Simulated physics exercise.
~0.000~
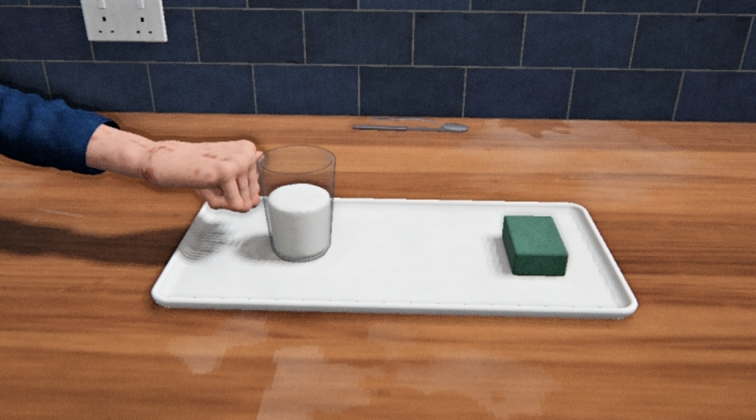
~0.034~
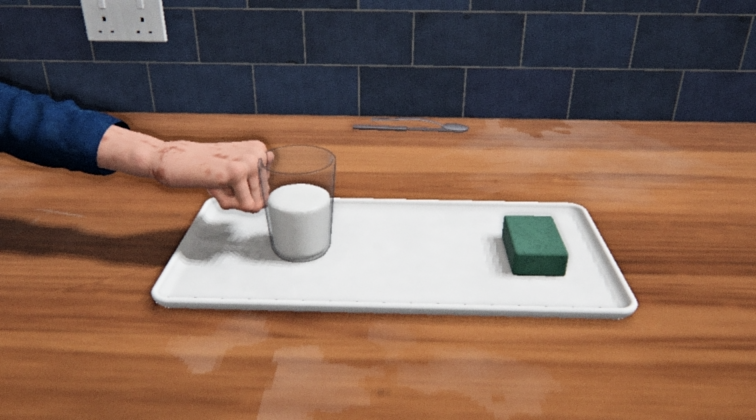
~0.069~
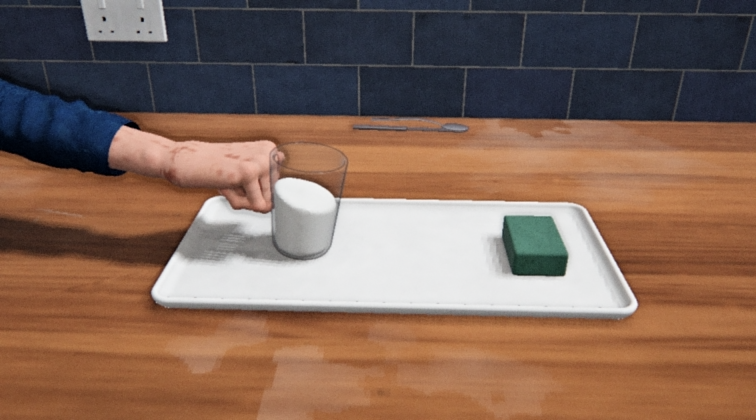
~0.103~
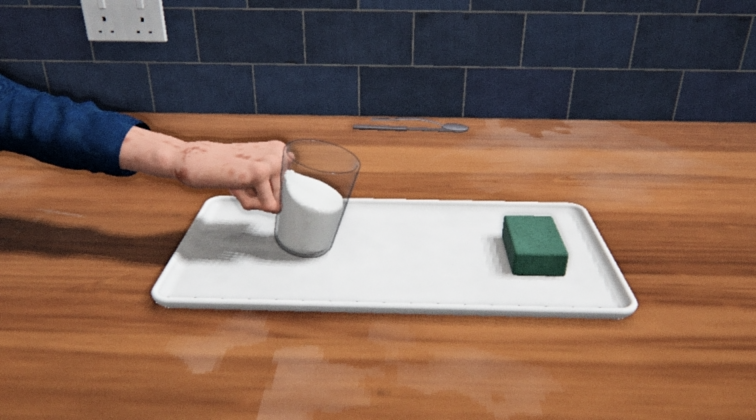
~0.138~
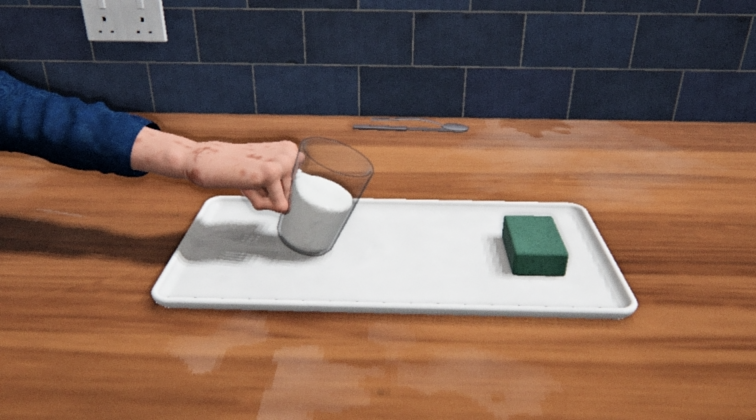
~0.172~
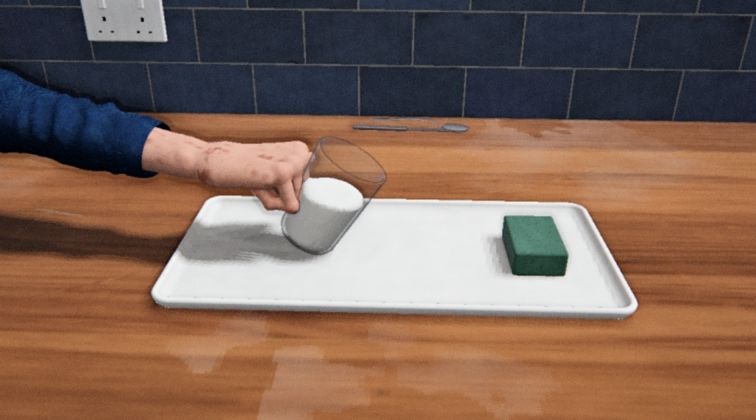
In this clip, a hand in a dark blue sleeve pushes the upper left side of a clear glass of milk on a white rimmed tray, and the glass leans steadily rightward, while a green block sits still farther right.
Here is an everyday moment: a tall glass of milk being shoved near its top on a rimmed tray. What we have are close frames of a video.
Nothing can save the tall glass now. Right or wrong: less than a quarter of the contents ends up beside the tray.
Right.
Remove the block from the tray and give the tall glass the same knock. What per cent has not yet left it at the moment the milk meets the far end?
40 percent or so.
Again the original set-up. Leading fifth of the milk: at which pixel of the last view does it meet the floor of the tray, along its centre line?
At about (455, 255).
A moment on, the tall glass lies on its side and 98 per cent is in the glass, 0 on the tray and 2 above or beyond its rim.
Next, the tall glass lies on its side and 58 per cent is in the glass, 26 on the tray and 17 above or beyond its rim.
Then the tall glass lies on its side and 29 per cent is in the glass, 43 on the tray and 28 above or beyond its rim.
Later the tall glass lies on its side and 15 per cent is in the glass, 71 on the tray and 14 above or beyond its rim.
Finally, 86 per cent is held by tray and glass, 14 is off the tray.
